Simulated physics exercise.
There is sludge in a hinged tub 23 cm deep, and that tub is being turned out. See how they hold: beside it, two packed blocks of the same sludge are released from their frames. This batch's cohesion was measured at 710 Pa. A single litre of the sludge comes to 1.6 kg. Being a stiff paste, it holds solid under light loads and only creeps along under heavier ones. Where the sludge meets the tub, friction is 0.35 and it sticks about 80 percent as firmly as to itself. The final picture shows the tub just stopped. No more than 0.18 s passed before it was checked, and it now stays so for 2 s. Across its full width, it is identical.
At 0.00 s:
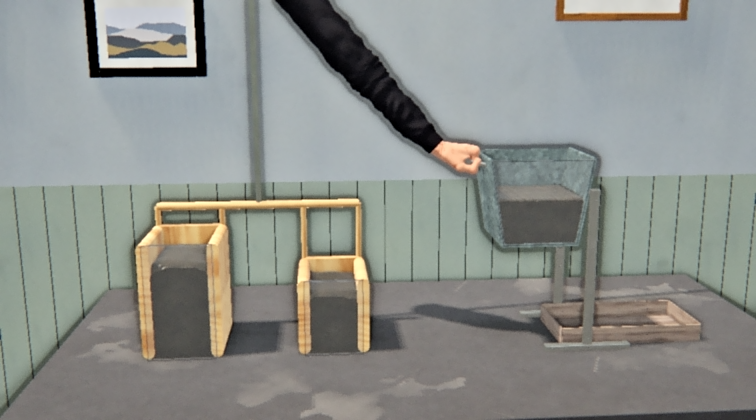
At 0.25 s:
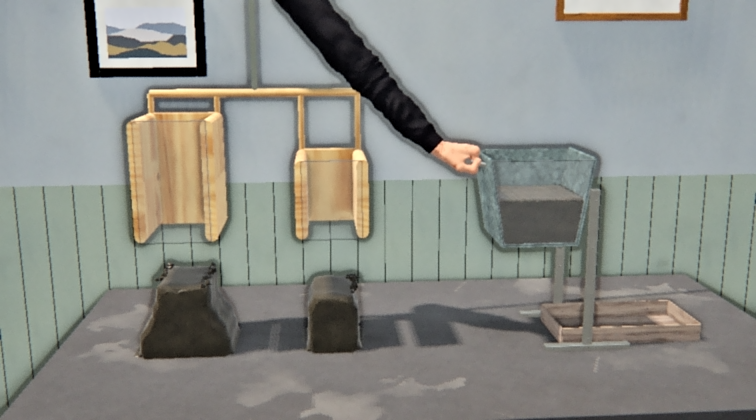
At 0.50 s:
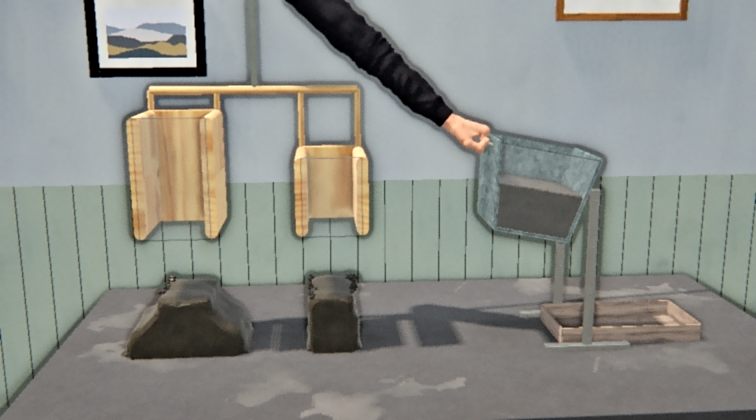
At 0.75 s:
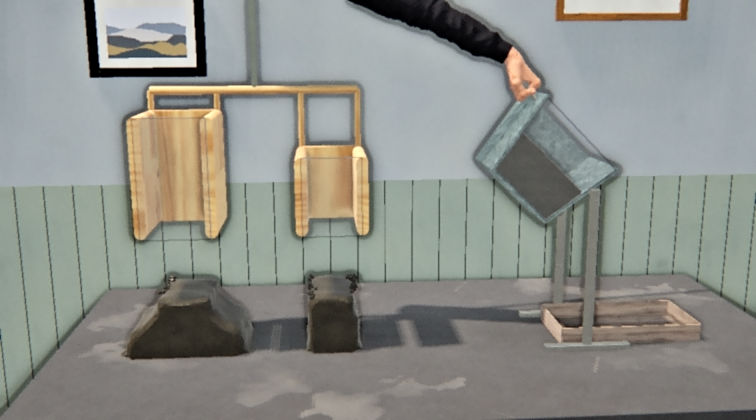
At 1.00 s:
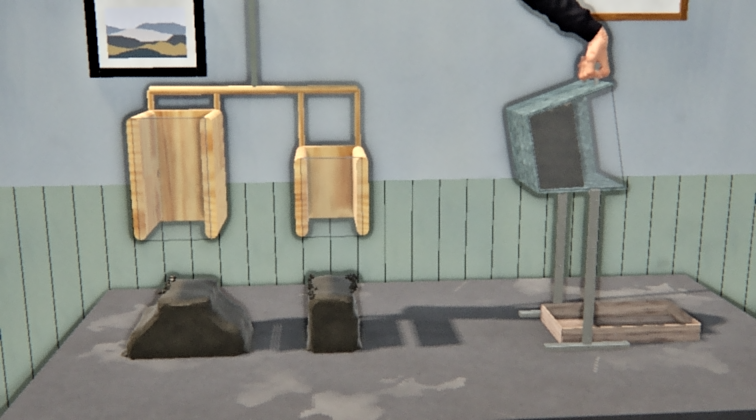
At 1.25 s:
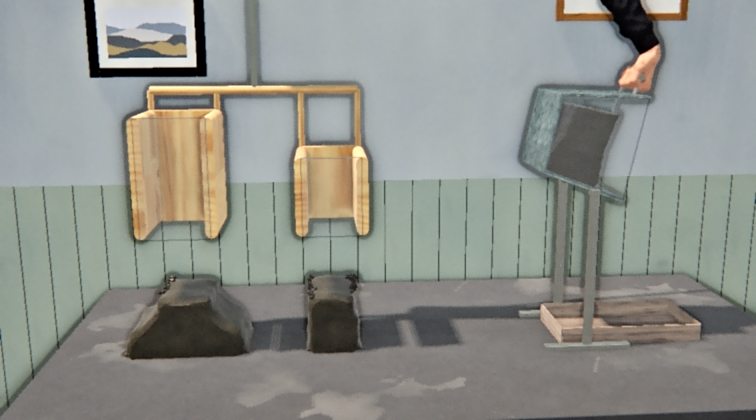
Wooden moulds rising off two dark sludge blocks, the left one slumping, then a hand tipping a tub rightward, sludge still inside.
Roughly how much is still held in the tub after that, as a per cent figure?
The amount still held in the tub is about 0 per cent.
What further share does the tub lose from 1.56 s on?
Later share of the load: Approx. 45 %.
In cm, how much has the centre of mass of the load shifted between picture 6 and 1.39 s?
7 cm.
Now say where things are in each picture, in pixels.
Handle-side rim at (493, 161), tilt 0 degrees; highest point of the sludge at (567, 199); test blocks 27 cm, 17 cm high (left to right), in the first frame.
Handle-side rim at (493, 161), tilt 0 degrees; highest point of the sludge at (567, 199); test blocks 21 cm, 17 cm high (left to right), in the second frame.
Handle-side rim at (502, 142), tilt 11 degrees; highest point of the sludge at (505, 184); test blocks 17 cm, 16 cm high (left to right), in the third frame.
Handle-side rim at (549, 97), tilt 45 degrees; highest point of the sludge at (526, 135); test blocks 17 cm, 16 cm high (left to right), in the fourth frame.
Handle-side rim at (612, 86), tilt 79 degrees; highest point of the sludge at (573, 104); test blocks 17 cm, 16 cm high (left to right), in the fifth frame.
Handle-side rim at (650, 100), tilt 101 degrees; highest point of the sludge at (582, 106); test blocks 17 cm, 16 cm high (left to right), in the sixth frame.
By 1.39 s, the tub is at 101 degrees and holds 98 %.
By 1.56 s, the tub is at 101 degrees and holds 47 %.
By 1.73 s, the tub is at 101 degrees and holds 19 %.
By 1.90 s, the tub is at 101 degrees and holds 0 %.
By 3.25 s, at the end, the tub is at 101 degrees and holds 0 %.
